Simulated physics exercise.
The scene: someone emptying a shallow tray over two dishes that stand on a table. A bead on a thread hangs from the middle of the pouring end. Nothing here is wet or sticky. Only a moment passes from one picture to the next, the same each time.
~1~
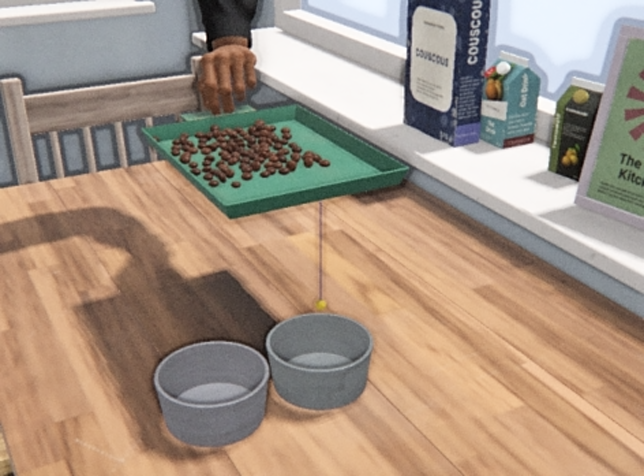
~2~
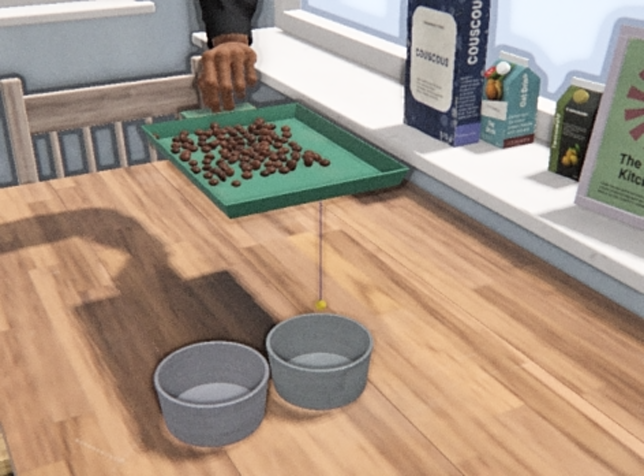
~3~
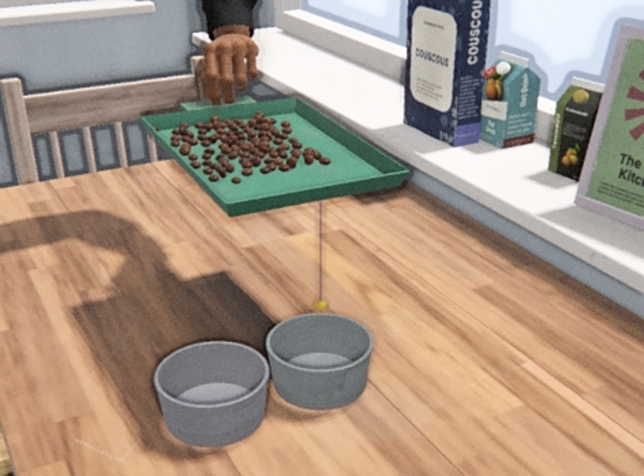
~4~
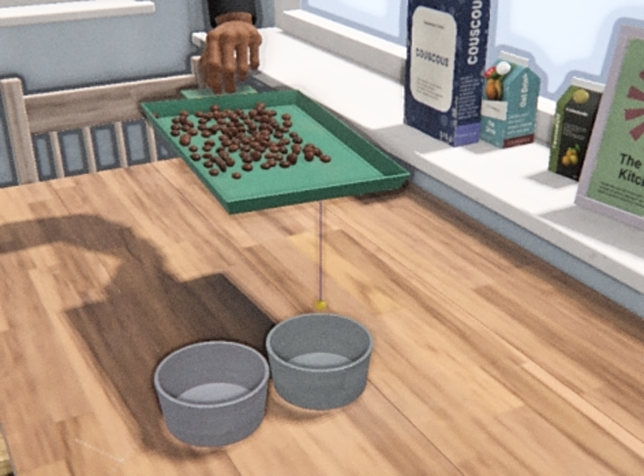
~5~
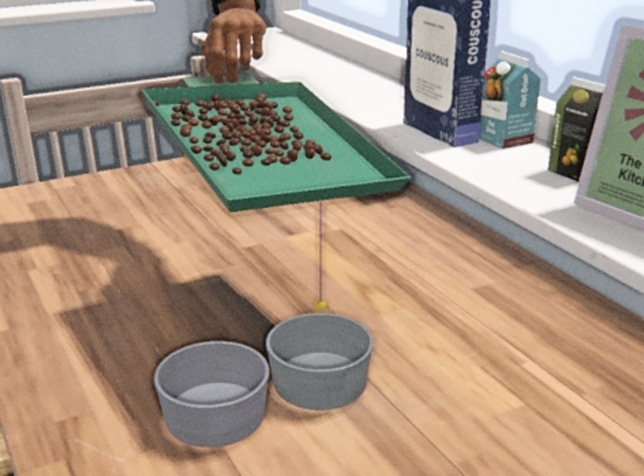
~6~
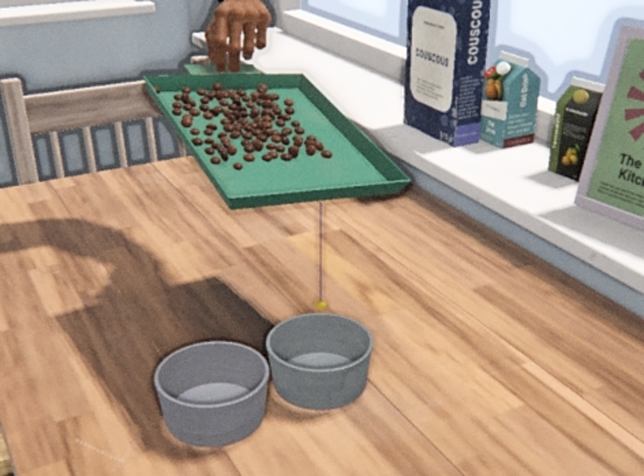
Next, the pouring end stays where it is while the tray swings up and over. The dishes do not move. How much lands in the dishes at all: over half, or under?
They take under half between them.
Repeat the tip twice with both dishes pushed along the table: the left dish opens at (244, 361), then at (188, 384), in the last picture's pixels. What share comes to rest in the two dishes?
The first gives 20 %, the second 0 %.
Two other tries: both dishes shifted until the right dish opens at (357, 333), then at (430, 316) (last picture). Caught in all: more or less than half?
The first try: Not half. The second: Most of it.
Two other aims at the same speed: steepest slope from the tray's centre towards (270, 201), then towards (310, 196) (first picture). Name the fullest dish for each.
At the first place the left one, at the second the dish on the right.
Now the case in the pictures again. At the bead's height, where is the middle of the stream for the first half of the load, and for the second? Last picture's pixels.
The first part at (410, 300); the rest at (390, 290).
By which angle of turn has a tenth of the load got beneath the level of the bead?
Near 65 degrees.
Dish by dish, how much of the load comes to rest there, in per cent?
Left dish near 0 in a hundred; right dish near 0.
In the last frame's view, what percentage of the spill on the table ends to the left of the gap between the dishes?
It comes to 0 per cent or so.
Soon after the last picture, tray tipped steeply; nearly all on the tray; a small part in the air.
A little later, tray tipped right over; about a third on the tray; a stray few in the right dish; about half outside both; a small part in the air.
Later still, tray tipped past a quarter turn; a stray few in the right dish; nearly all outside both.
At rest, tray tipped past a quarter turn; none in the left dish; a stray few in the right dish; nearly all outside both.
